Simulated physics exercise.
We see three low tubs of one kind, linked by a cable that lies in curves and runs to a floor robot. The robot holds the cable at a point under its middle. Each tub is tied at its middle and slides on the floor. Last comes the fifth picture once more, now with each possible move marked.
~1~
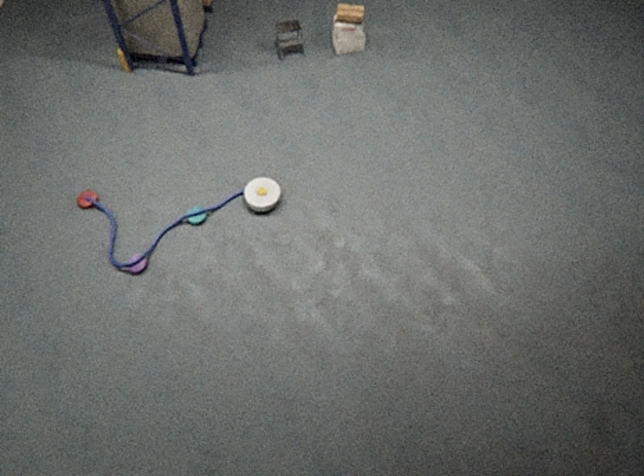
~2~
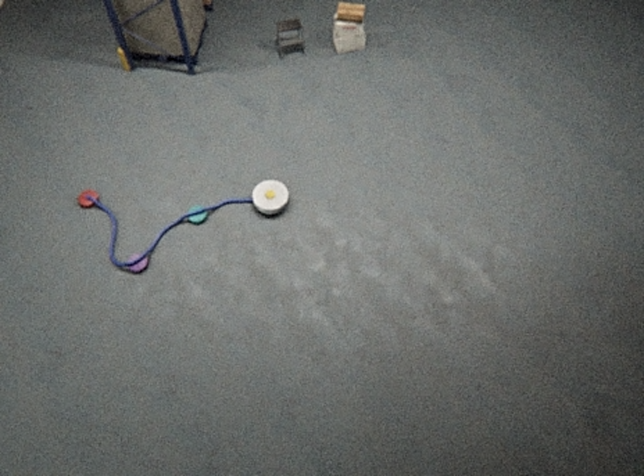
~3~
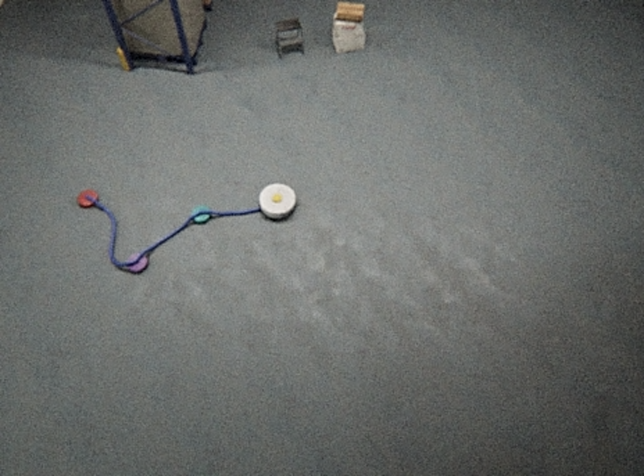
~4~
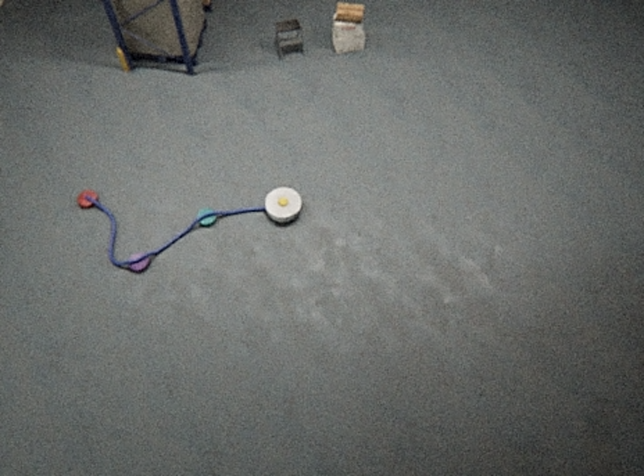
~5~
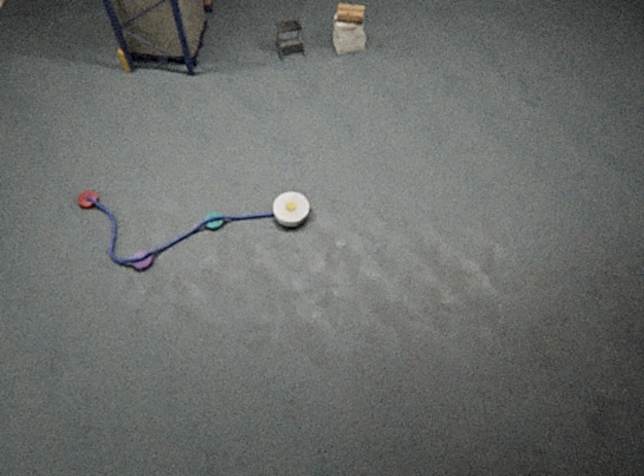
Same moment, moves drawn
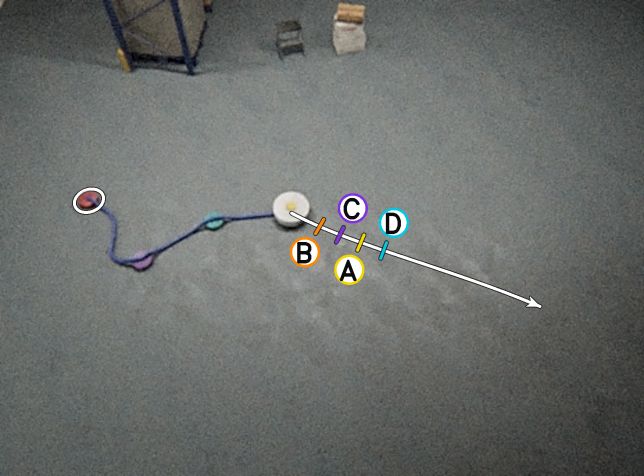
On a grey floor, a round white robot slides slightly right, pulling a cable linking three tubs.
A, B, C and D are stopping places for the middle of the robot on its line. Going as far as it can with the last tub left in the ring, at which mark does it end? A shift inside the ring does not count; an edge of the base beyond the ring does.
Up to mark C.
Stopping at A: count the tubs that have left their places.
By then, three.
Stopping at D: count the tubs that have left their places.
By then, three.
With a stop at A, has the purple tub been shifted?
Yes.
On the copy, A at (361, 243); B at (320, 227); C at (340, 235); D at (384, 250); the ring at (89, 201); the route from (292, 213) via (413, 260) to (540, 307).
On C. First, robot (308, 218); red tub (88, 199); purple tub (153, 254); turquoise tub (230, 225).
Then, robot (325, 226); red tub (88, 199); purple tub (167, 248); turquoise tub (246, 229).
Finally, robot (340, 232); red tub (88, 199); purple tub (181, 243); turquoise tub (261, 233); the ringed tub at the far end is still in its ring.
By contrast, A drags the last tub to (100, 204); B is safe but short; D drags the last tub to (119, 209).
